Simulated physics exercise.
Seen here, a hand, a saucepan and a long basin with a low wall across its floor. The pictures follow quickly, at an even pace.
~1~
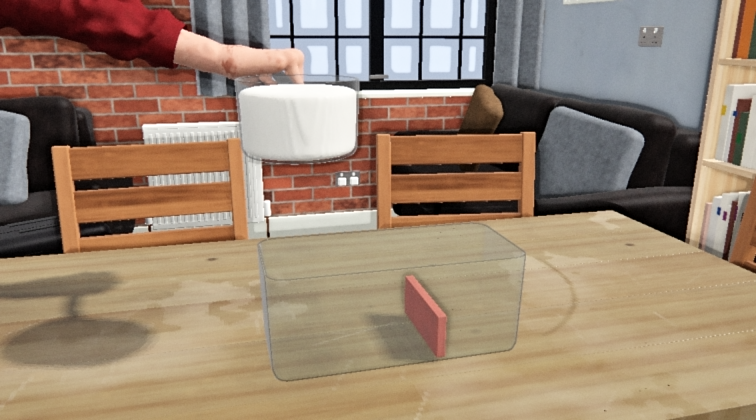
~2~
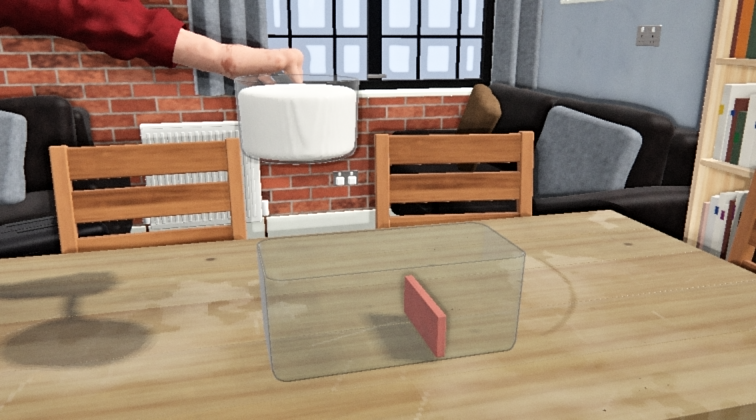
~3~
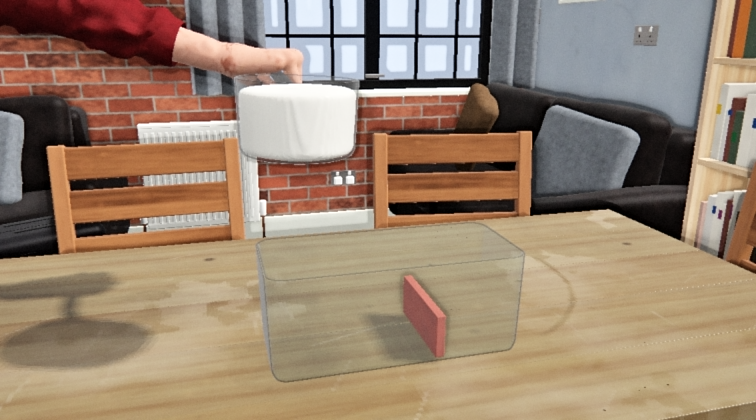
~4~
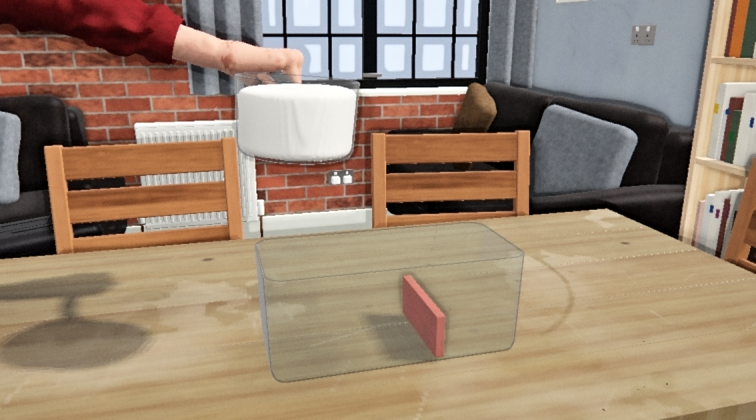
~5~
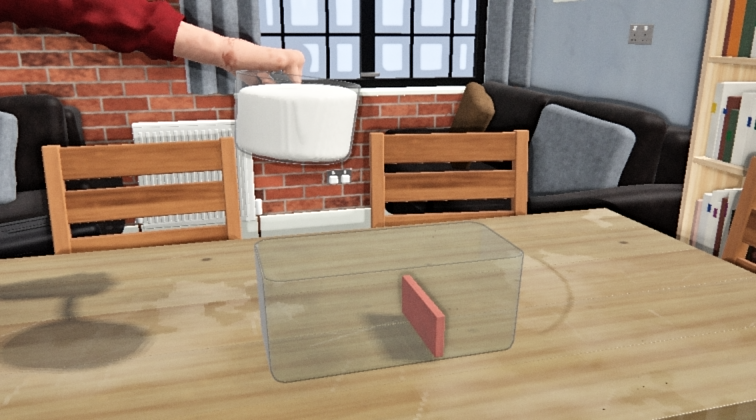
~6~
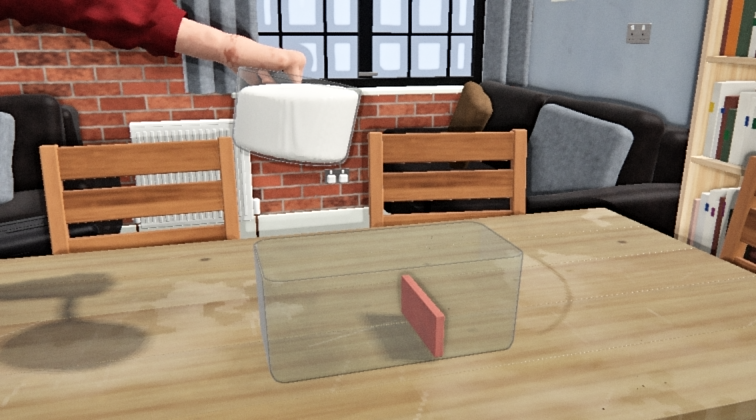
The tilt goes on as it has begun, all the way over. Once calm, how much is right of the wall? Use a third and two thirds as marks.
It comes to from a third to two thirds.
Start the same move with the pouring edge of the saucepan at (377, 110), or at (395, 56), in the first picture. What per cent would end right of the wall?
The first gives 65 %, the second 85 %.
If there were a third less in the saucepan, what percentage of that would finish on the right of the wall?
It comes to 20 per cent or so.
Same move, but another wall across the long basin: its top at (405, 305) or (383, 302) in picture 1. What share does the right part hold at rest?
Near 70 % and 95 %.
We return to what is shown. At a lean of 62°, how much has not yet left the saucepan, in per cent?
Some 65 per cent.
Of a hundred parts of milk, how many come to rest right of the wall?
Roughly 45 in a hundred.
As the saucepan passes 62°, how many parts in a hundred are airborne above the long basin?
Some 25 per cent.
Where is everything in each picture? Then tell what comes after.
Tilt 0°; pouring edge (356, 80); surface from (239, 91) to (353, 89); the long basin's rim runs from (262, 261) to (504, 239); the wall's top is at (424, 296), in the first picture.
Tilt 0°; pouring edge (356, 80); surface from (239, 91) to (353, 89), in the second picture.
Tilt 2°; pouring edge (356, 82); surface from (239, 91) to (353, 90), in the third picture.
Tilt 4°; pouring edge (356, 84); surface from (238, 91) to (353, 90), in the fourth picture.
Tilt 7°; pouring edge (357, 87); surface from (238, 91) to (353, 90), in the fifth picture.
Tilt 11°; pouring edge (358, 91); surface from (238, 91) to (355, 91), in the sixth picture.
A moment on, the saucepan is tipped part way and 66 per cent is still to pour, 5 is left of the wall and 2 right of it.
Next, the saucepan is tipped on its side and 17 per cent is still to pour, 23 is left of the wall and 43 right of it.
Then the saucepan is tipped on its side and 2 per cent is still to pour, 48 is left of the wall and 46 right of it.
Later the saucepan is tipped on its side and 0 per cent is still to pour, 52 is left of the wall and 47 right of it.
Finally, 52 per cent lies left of the wall, 47 right of it and 1 outside.
